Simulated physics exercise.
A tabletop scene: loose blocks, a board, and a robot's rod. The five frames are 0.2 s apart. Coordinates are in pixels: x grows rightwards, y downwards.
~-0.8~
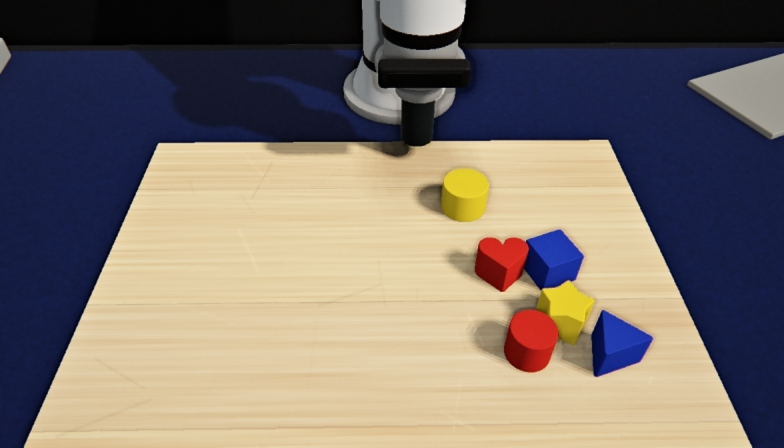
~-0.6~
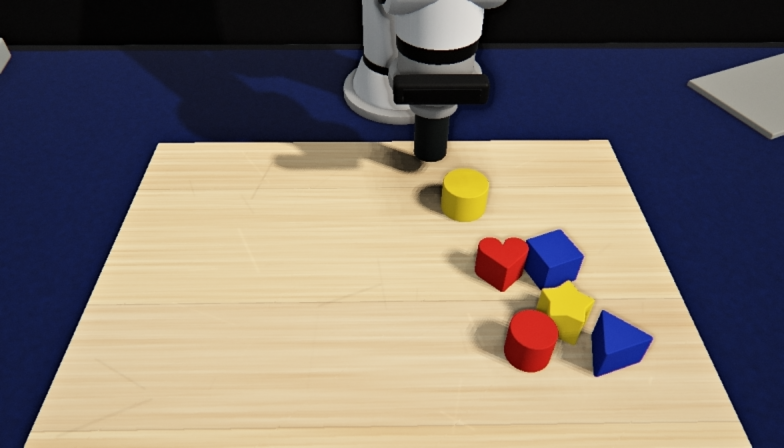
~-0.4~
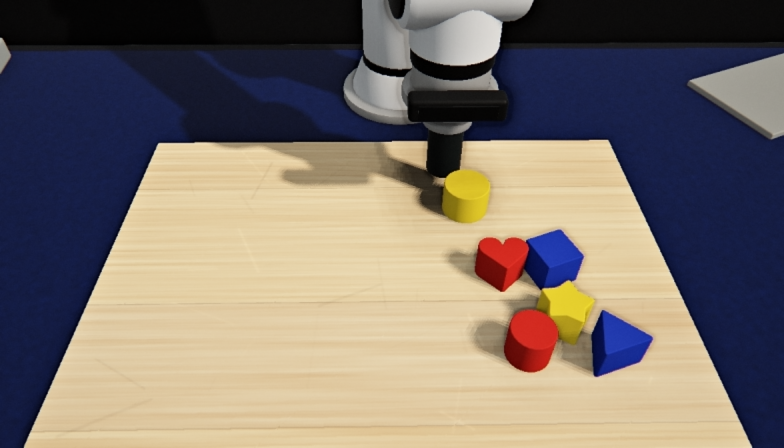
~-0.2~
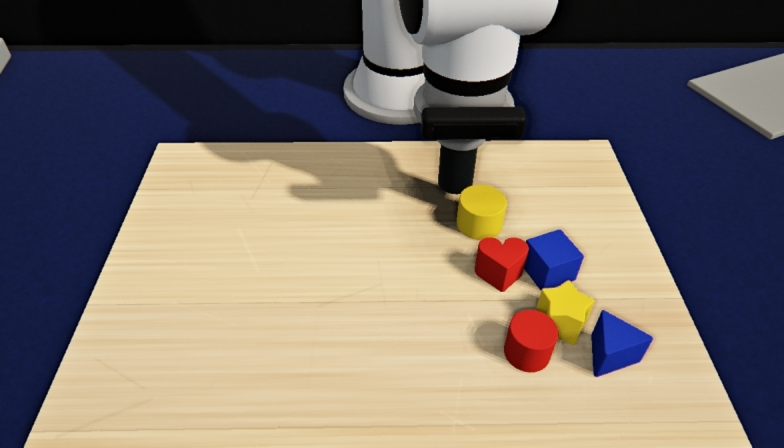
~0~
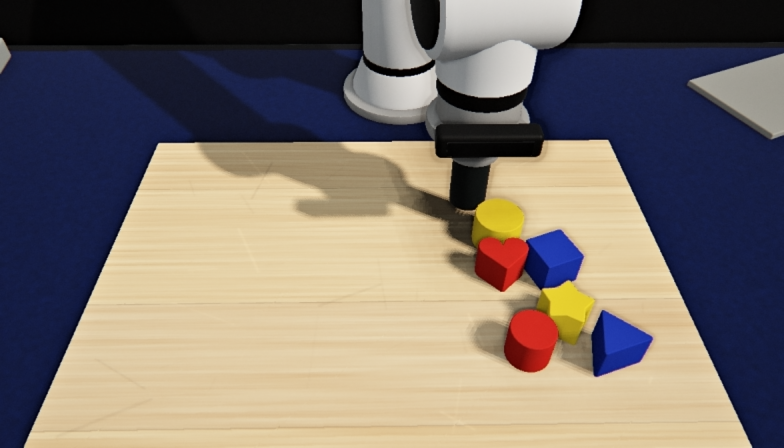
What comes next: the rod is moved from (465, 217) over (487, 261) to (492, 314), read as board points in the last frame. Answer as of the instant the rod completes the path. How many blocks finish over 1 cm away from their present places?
When the path ends, I think you'll find three or more blocks out of place by more than 1 cm.
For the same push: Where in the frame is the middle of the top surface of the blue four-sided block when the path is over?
My best guess is (590, 263).
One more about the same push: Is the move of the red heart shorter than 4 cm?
Final answer: No.
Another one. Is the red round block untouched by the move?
No, it doesn't check out.
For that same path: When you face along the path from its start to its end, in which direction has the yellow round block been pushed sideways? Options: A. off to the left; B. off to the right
I'll go with A - off to the left.
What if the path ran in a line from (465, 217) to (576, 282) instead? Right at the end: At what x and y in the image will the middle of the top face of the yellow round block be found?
The middle of its upper face will lie at (613, 292).
The first path, step by step. One third of the way, rod at (484, 227); yellow round block at (527, 236); red heart at (509, 261), turned 35° clockwise; blue four-sided block at (571, 256), turned 20° anticlockwise.
Two thirds of the way, rod at (494, 260); yellow round block at (541, 250); red heart at (520, 286), turned 35° clockwise; blue four-sided block at (590, 263), turned 35° anticlockwise.
At the end, rod at (496, 296); yellow round block at (541, 250); red heart at (530, 323), turned 20° clockwise; red round block at (551, 362); blue four-sided block at (590, 263), turned 35° anticlockwise.
